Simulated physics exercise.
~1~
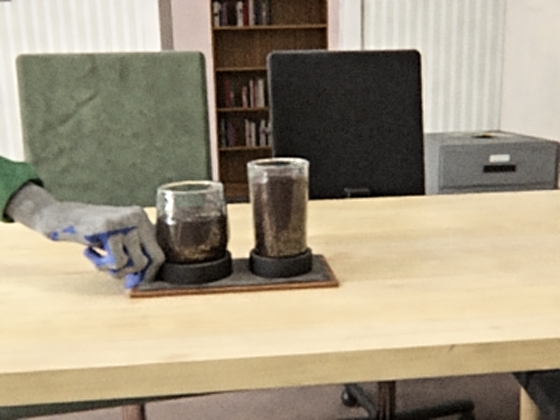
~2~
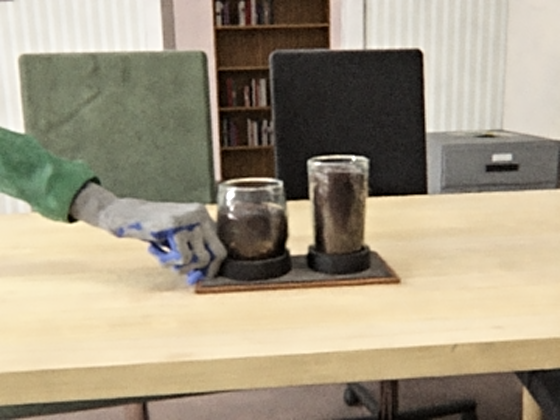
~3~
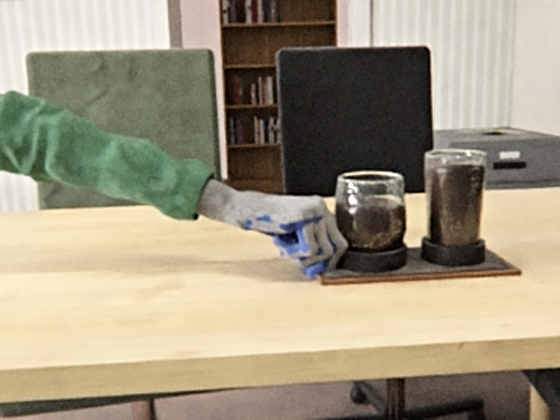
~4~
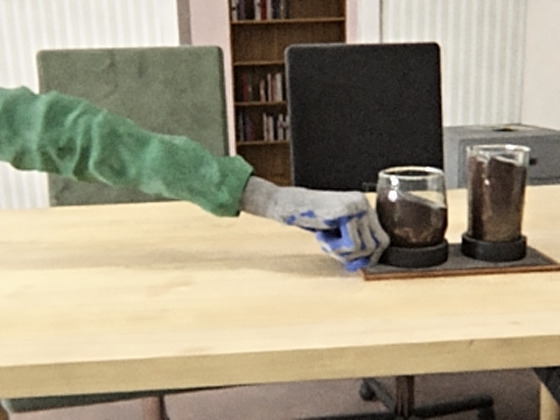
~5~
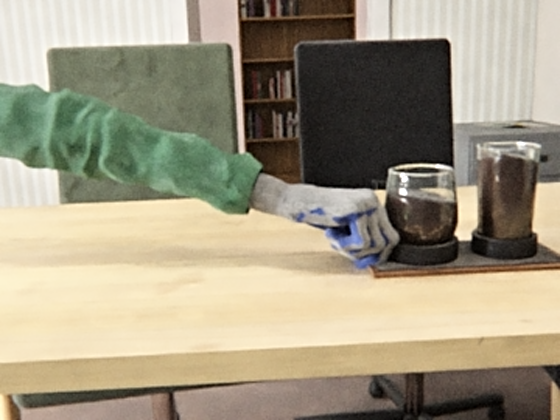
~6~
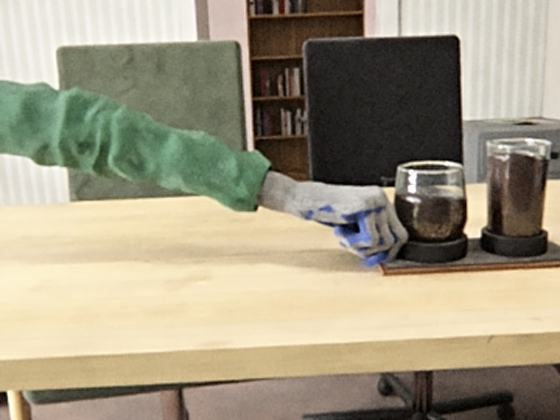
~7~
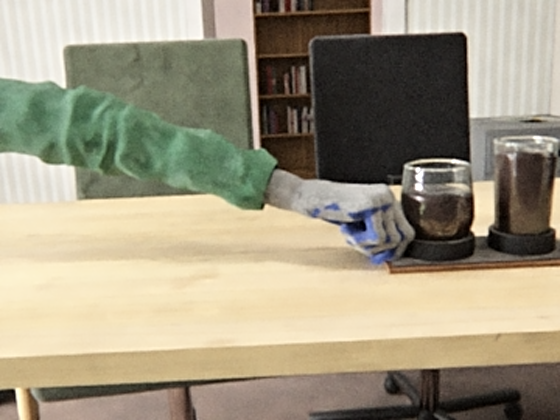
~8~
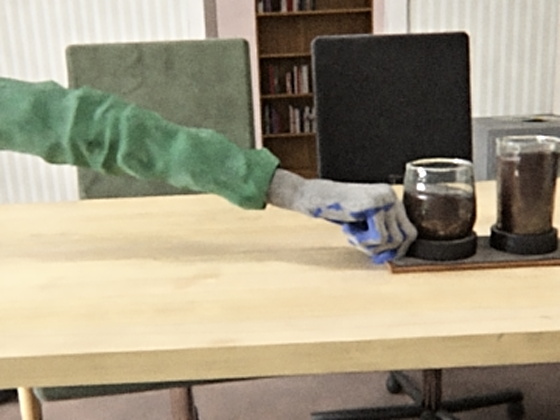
An arm in a green sleeve and a grey glove with blue patches reaches in from the left over a pale wooden table, seen from the front, with green and black chairs and a bookshelf behind. The hand grips the left end of a dark tray carrying a rounded stemless glass and a taller slim glass, both open, holding dark coffee and set in black holders. It pushes the tray smoothly to the right, and the coffee tilts in the glasses. The tray slows and stops near the right side, the hand still on it, both glasses upright and no spill visible.
